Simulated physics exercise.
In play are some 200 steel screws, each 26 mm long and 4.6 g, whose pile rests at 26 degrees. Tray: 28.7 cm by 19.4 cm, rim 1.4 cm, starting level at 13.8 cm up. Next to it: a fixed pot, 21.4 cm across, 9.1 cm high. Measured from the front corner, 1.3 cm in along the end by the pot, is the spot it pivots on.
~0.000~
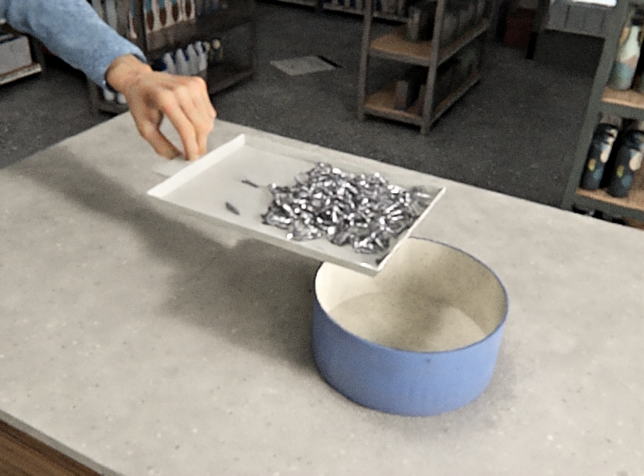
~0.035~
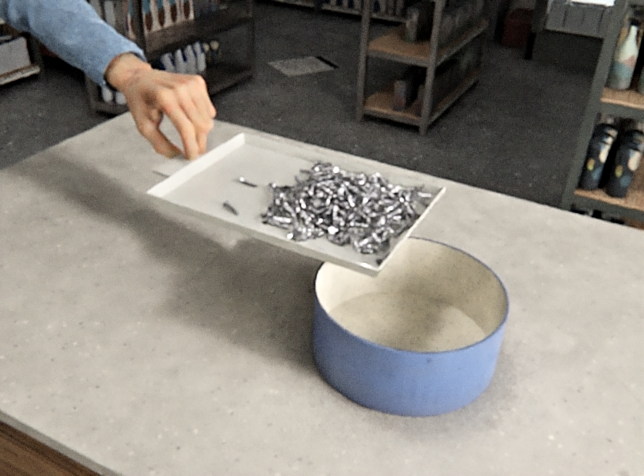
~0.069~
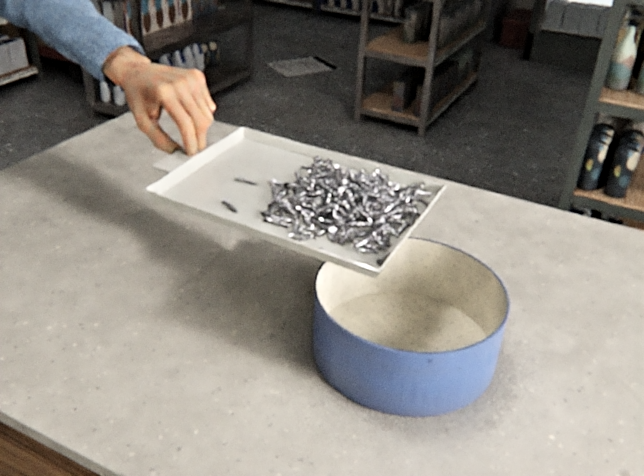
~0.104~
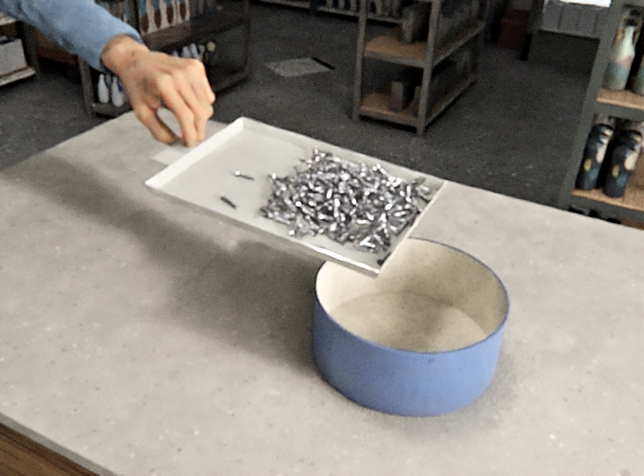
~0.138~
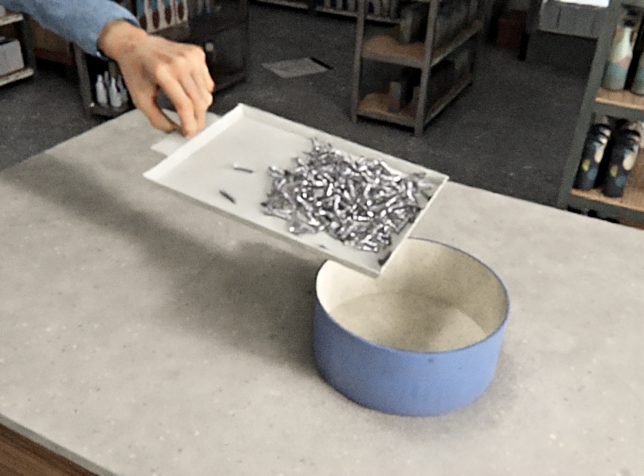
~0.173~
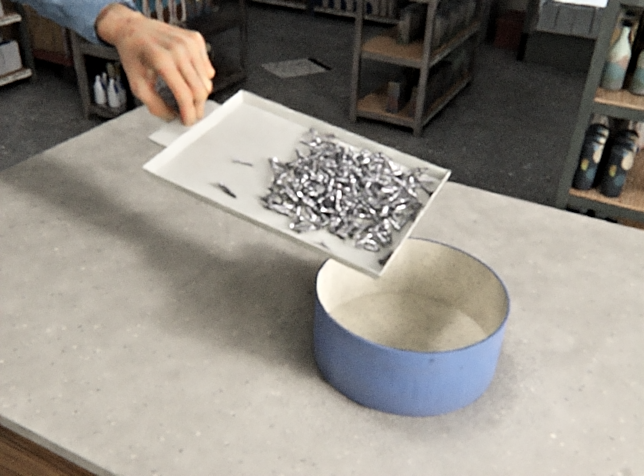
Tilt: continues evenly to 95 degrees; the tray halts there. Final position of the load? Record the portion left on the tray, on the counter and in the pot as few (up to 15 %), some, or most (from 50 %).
Result. Left on the tray: Few; counter: Some; pot: Most.
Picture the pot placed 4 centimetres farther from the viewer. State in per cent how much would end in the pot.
It would come to roughly 10 percent.
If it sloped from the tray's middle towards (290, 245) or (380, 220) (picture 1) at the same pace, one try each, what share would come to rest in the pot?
Estimate: Some 30 % and some 80 % respectively.
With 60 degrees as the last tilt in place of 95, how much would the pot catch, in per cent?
Roughly 65 percent.
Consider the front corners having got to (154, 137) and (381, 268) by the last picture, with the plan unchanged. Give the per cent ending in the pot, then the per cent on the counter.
That works out as pot 90 and counter 10.
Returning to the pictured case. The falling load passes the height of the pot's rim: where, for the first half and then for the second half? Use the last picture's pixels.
First near (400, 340), later near (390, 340).
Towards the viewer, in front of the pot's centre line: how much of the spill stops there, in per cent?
Share: Roughly 100 %.
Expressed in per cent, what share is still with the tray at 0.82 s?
About 30%.
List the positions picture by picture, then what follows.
The first picture shows tray tilt 0 degrees, front corners at (152, 192) and (375, 266); middle of the pieces at (347, 207); pot at (410, 287).
The second picture shows tray tilt 1 degrees, front corners at (152, 192) and (376, 266); middle of the pieces at (347, 206).
The third picture shows tray tilt 2 degrees, front corners at (151, 189) and (376, 267); middle of the pieces at (348, 204).
The fourth picture shows tray tilt 5 degrees, front corners at (150, 183) and (377, 267), lowest corner right front; middle of the pieces at (348, 200).
The fifth picture shows tray tilt 8 degrees, front corners at (149, 175) and (378, 268), lowest corner right front; middle of the pieces at (348, 195).
The sixth picture shows tray tilt 12 degrees, front corners at (148, 167) and (378, 269), lowest corner right front; middle of the pieces at (349, 190); pot at (412, 288). The tray's pace is about 105 degrees a second.
After 0.56 s, tilt 52 degrees; the tray holds 100 %, the pot 0 %.
Then, at 0.82 s, tilt 79 degrees; the tray holds 30 %, the pot 30 %.
Then, at 1.18 s, tilt 95 degrees; the tray holds 0 %, the pot 65 %.
At rest (2.2 s), tray 0 %, counter 35 %, pot 65 %.
